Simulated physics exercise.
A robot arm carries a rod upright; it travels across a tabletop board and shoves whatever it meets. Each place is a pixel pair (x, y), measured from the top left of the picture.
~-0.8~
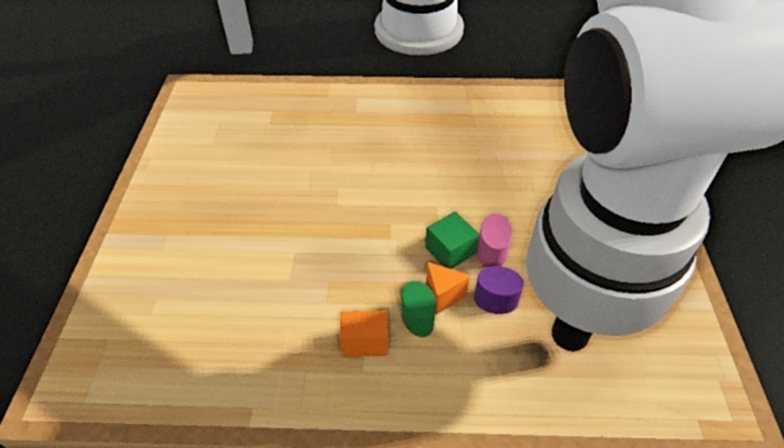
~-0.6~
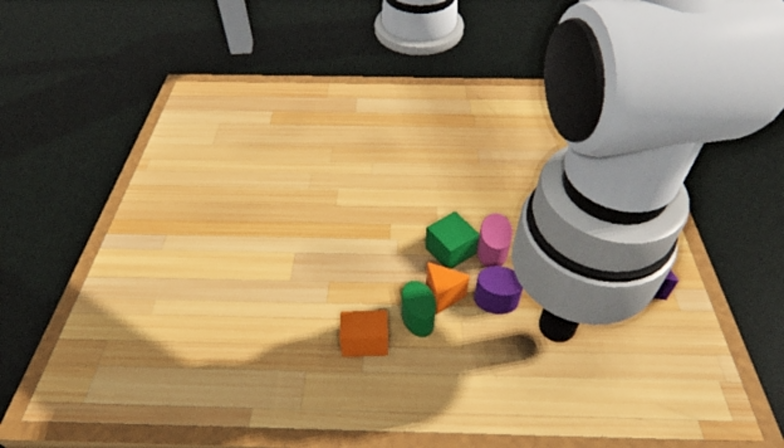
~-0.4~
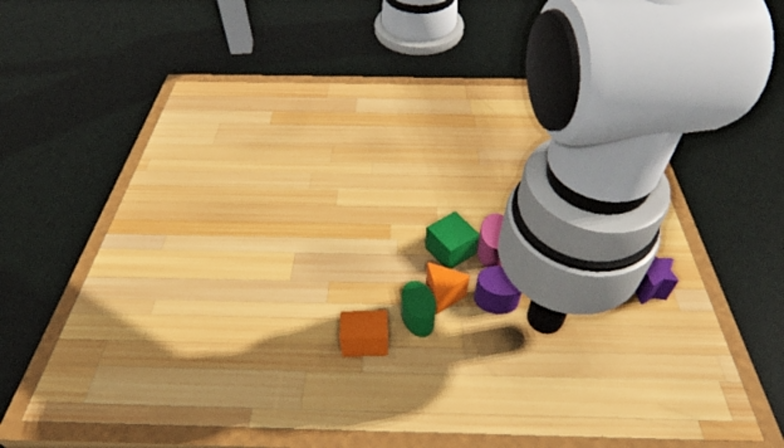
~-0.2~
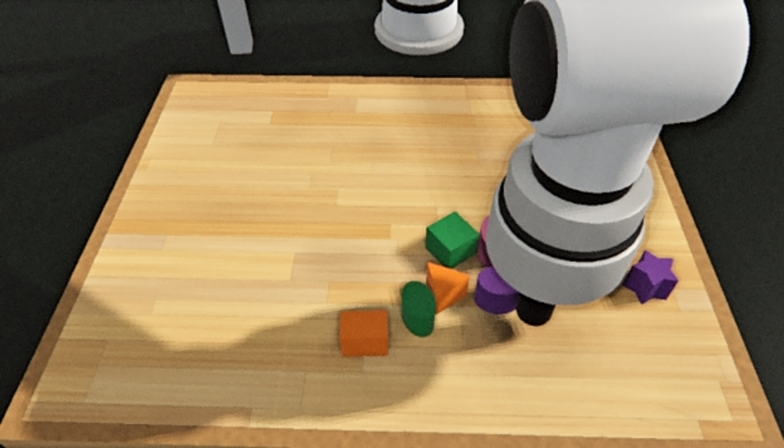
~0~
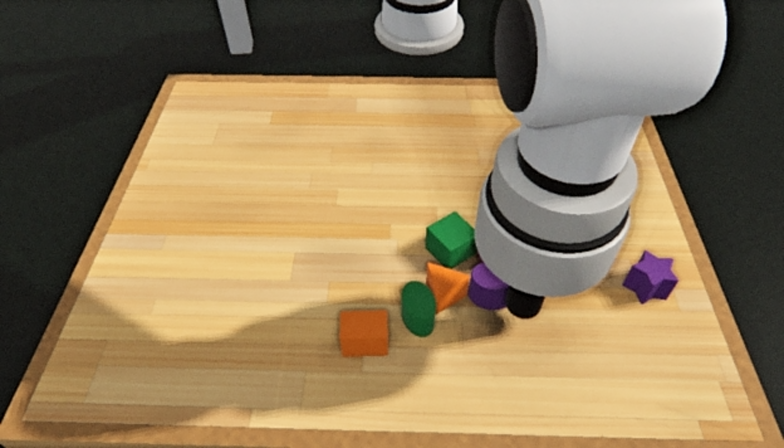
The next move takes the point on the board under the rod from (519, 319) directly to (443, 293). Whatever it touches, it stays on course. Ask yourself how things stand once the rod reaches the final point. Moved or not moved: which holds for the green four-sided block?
That one moves away.
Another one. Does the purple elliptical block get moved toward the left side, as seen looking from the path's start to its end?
Short answer: No.
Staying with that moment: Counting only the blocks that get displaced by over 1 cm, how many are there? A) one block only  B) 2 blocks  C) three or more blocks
C.
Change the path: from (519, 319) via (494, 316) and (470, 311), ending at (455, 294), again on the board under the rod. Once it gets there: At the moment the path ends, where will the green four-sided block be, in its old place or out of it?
Gets moved.
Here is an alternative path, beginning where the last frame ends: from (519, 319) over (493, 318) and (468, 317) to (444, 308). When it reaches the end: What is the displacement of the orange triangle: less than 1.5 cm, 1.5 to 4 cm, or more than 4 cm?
Answer: 1.5 to 4 cm.
What follows on the original path. Halfway along, rod (481, 292); orange triangle (433, 272), turned 65° anticlockwise; green four-sided block (450, 226), turned 10° clockwise; purple elliptical block (462, 257), turned 30° clockwise.
At the end, rod (444, 280); green elliptical block not moved; orange triangle (408, 261), turned 95° anticlockwise; green four-sided block (444, 215), turned 50° clockwise; purple elliptical block (435, 243), turned 50° clockwise.
